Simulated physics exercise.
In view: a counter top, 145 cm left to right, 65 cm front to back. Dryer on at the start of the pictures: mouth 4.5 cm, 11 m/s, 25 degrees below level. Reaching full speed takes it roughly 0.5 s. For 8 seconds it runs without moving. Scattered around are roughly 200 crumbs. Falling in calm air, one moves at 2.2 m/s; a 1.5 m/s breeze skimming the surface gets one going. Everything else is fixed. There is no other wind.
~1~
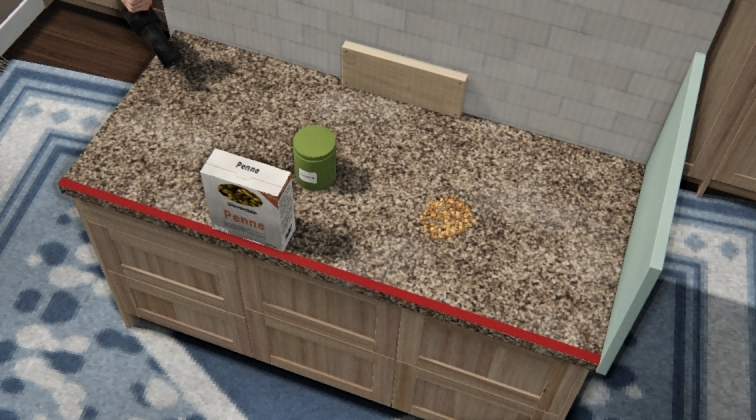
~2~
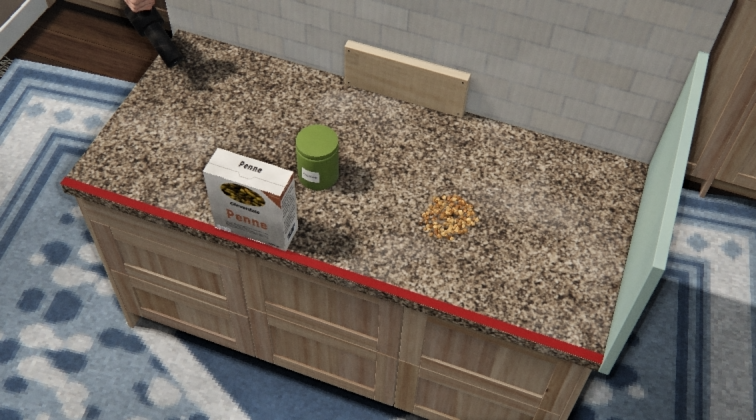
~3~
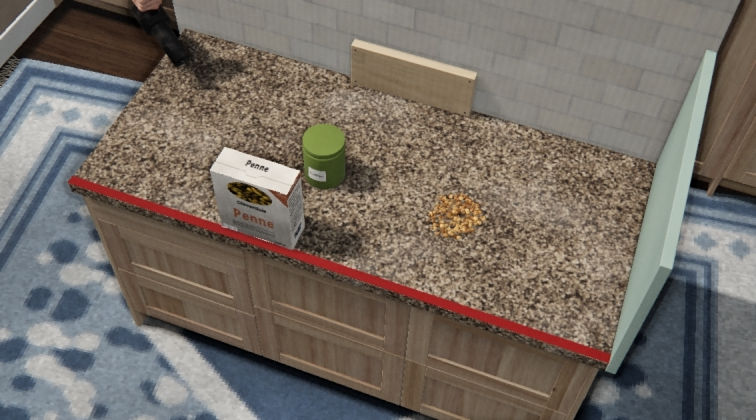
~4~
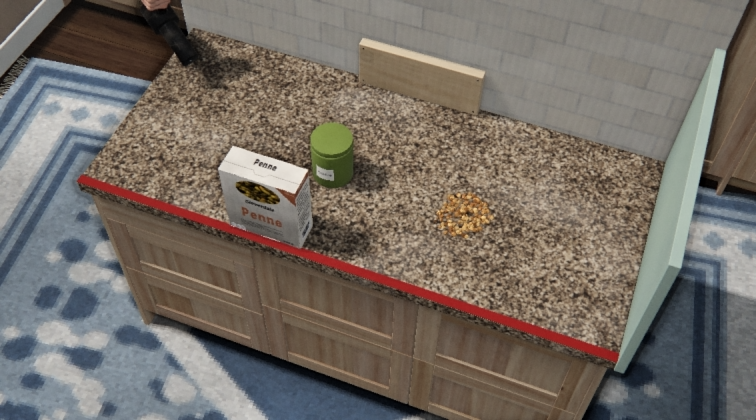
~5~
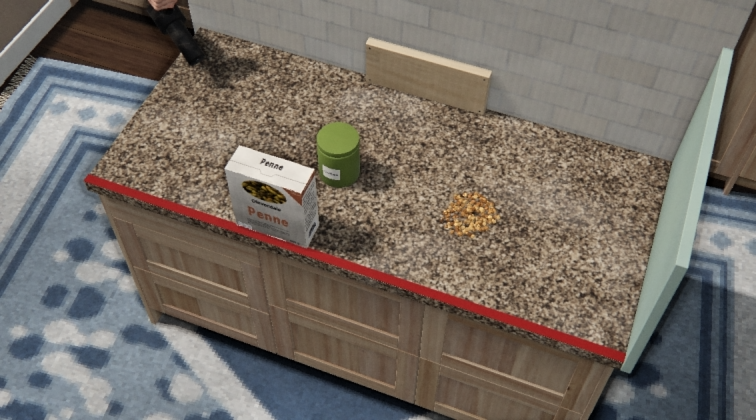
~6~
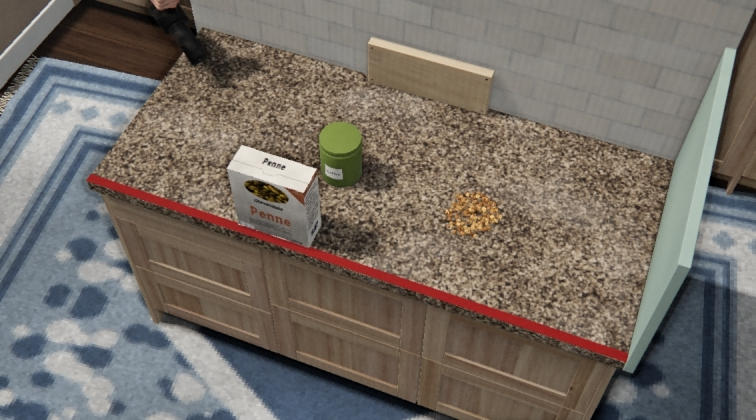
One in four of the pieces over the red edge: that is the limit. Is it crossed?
I'd bet the limit of a quarter at that edge holds.
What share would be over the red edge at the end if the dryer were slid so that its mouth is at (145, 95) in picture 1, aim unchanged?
About 0 %.
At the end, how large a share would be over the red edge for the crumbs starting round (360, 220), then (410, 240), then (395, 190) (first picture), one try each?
Try by try: About 20 per cent, 2 per cent and 0 per cent.
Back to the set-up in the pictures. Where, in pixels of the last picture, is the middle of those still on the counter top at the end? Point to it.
Centre: Roughly (505, 234).
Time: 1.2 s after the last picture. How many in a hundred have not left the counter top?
Around 100 in a hundred are still there.
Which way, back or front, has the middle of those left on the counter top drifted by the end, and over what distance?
The middle sits nearer the nearer side now, some 5 cm away from where it began.
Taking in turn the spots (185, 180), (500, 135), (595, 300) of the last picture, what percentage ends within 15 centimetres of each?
0 %, 0 %, 30 %.
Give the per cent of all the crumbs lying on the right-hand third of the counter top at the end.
90 %.
Then, 1.2 s after the last picture, 0 % are over the red edge; the middle of those still in play is near (481, 218); 18 % have settled or left.
Then, 2.1 s after the last picture, 0 % are over the red edge; the middle of those still in play is near (489, 228); 25 % have settled or left.
Then, 4.0 s after the last picture, 0 % are over the red edge; the middle of those still in play is near (496, 232); 28 % have settled or left.
Then, 7.6 s after the last picture, at the end, 0 % are over the red edge; the middle of those still in play is near (505, 234).
